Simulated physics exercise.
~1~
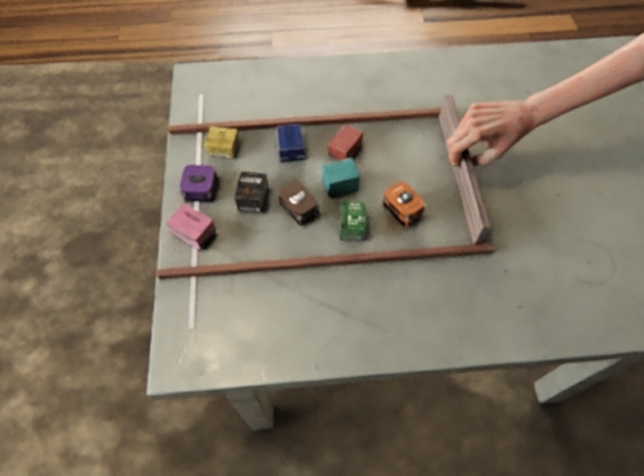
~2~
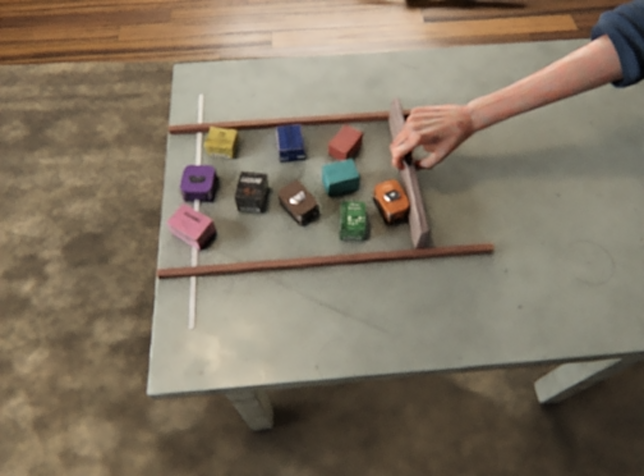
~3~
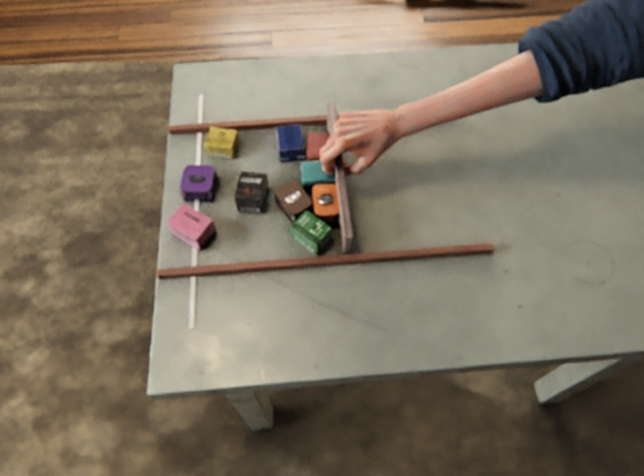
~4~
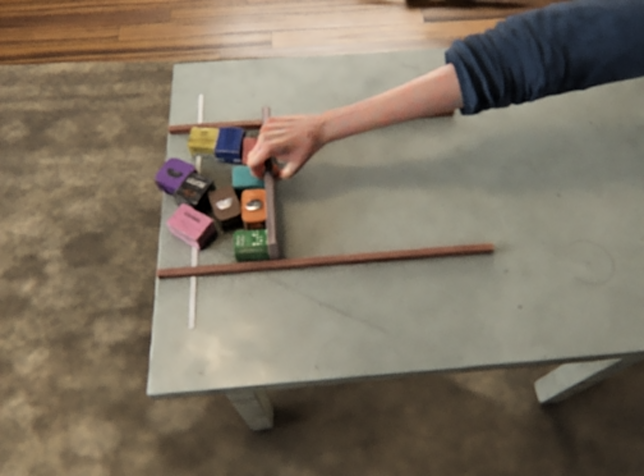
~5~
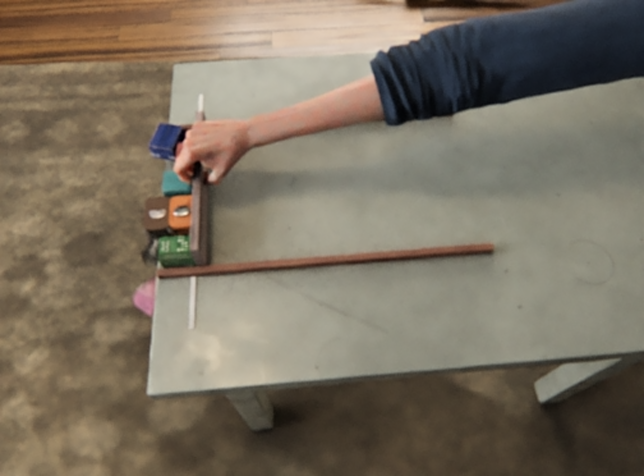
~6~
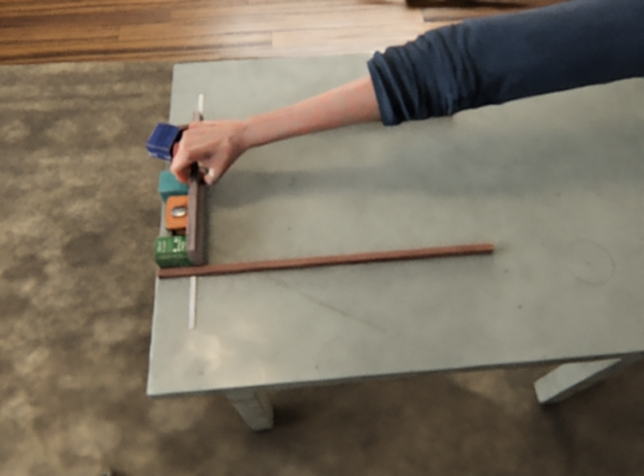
On a grey table, a hand pushes a board left, sweeping several small colourful boxes off the edge.
